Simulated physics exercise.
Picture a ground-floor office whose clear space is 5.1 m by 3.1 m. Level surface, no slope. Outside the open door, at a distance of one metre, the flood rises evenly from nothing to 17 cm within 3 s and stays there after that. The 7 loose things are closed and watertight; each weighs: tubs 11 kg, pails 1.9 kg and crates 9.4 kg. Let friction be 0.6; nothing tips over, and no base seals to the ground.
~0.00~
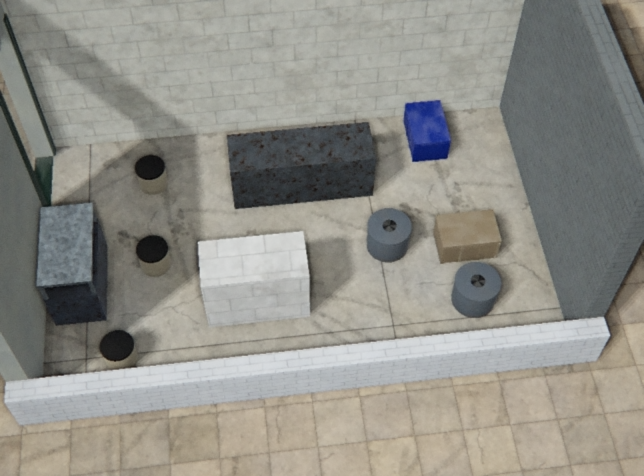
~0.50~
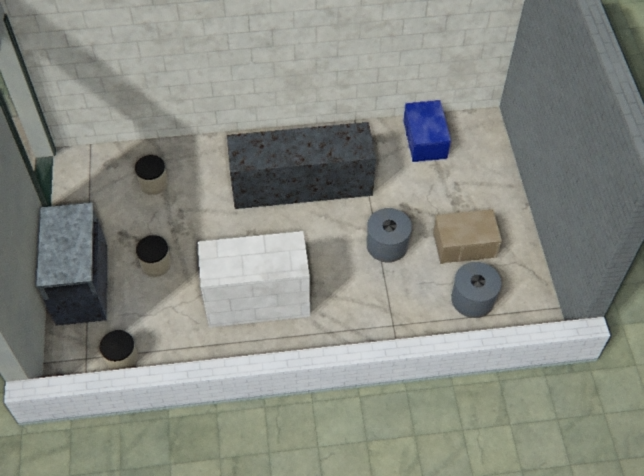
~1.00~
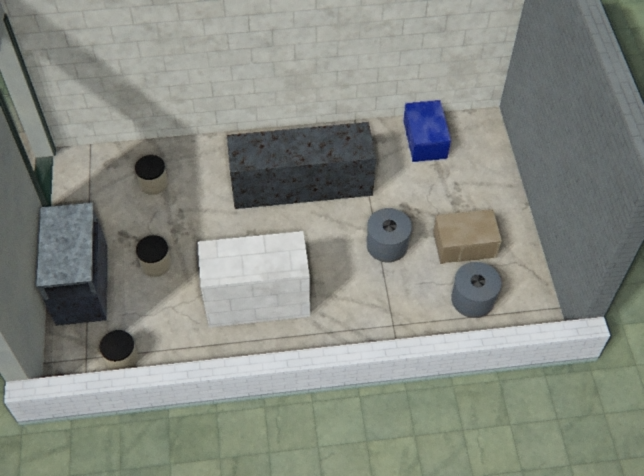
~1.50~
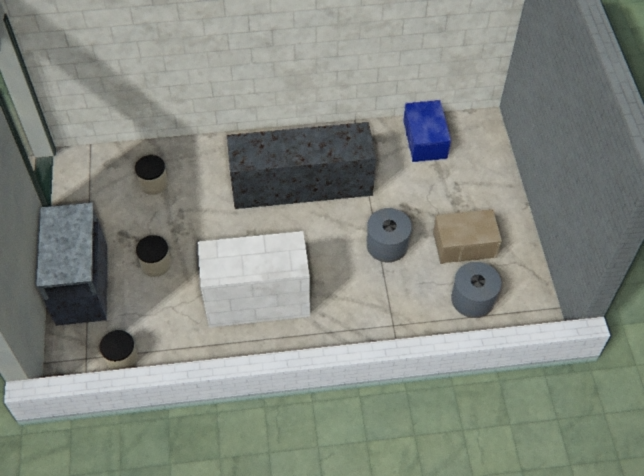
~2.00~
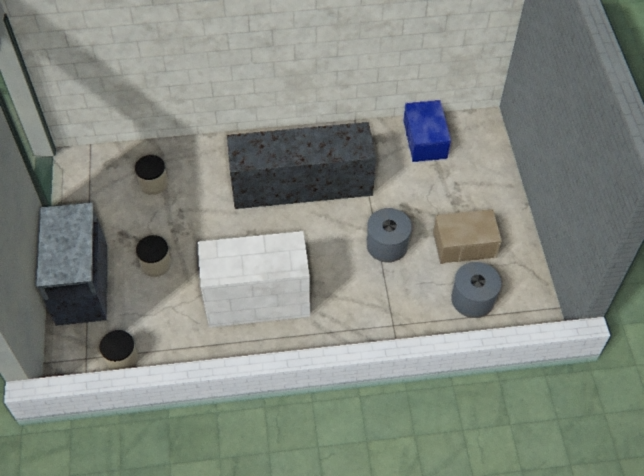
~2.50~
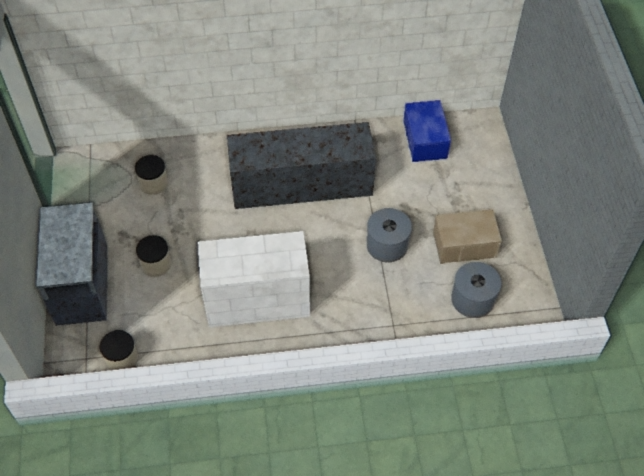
In a walled room seen from above, blocks, crates and round containers stay still while the tiled ground outside turns from tan to green, and finally a small patch of water appears inside at the left edge.
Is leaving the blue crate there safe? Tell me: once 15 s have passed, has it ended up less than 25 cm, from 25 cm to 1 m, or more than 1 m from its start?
Is swept away.
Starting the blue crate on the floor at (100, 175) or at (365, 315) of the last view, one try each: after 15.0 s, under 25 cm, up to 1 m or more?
Respectively, it ends up distant and shifts somewhat.
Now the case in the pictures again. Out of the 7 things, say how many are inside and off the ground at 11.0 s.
I count 6.
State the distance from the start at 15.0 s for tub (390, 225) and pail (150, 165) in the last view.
Net displacement, in order: 120 cm; 200 cm.
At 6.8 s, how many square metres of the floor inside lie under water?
Around 11.0 m2 of it.
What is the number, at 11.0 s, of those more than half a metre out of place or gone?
At that moment it comes to 4.
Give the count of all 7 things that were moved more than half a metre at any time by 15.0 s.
7.
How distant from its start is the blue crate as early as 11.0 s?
By then it has shifted roughly 200 cm.
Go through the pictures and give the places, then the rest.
In the first frame, the blue crate at (428, 122) rests on the ground; 0.0 m2 under water; 0 of 7 have shifted.
In the second frame, the blue crate at (428, 122) rests on the ground; 0.0 m2 under water; 0 of 7 have shifted.
In the third frame, the blue crate at (428, 122), on the bottom; water covers 0.0 m2; 0 of 7 have shifted.
In the fourth frame, the blue crate at (428, 122), on the bottom; 0.0 m2 under water; 0 of 7 have shifted.
In the fifth frame, the blue crate at (428, 122) rests on the ground; water covers 0.0 m2; 0 of 7 have shifted.
In the sixth frame, the blue crate at (428, 122), on the bottom; water covers 0.5 m2; 0 of 7 have shifted.
After 3.5 s the blue crate is near (428, 122), 0.0 m from its start, aground; 0 afloat.
After 6.8 s the blue crate is near (502, 139), 0.8 m from its start, aground; 1 afloat.
After 11.0 s the blue crate is near (538, 269), 2.2 m from its start, afloat; 6 afloat.
After 15.0 s the blue crate is near (392, 303), 2.4 m from its start, afloat; 7 afloat.
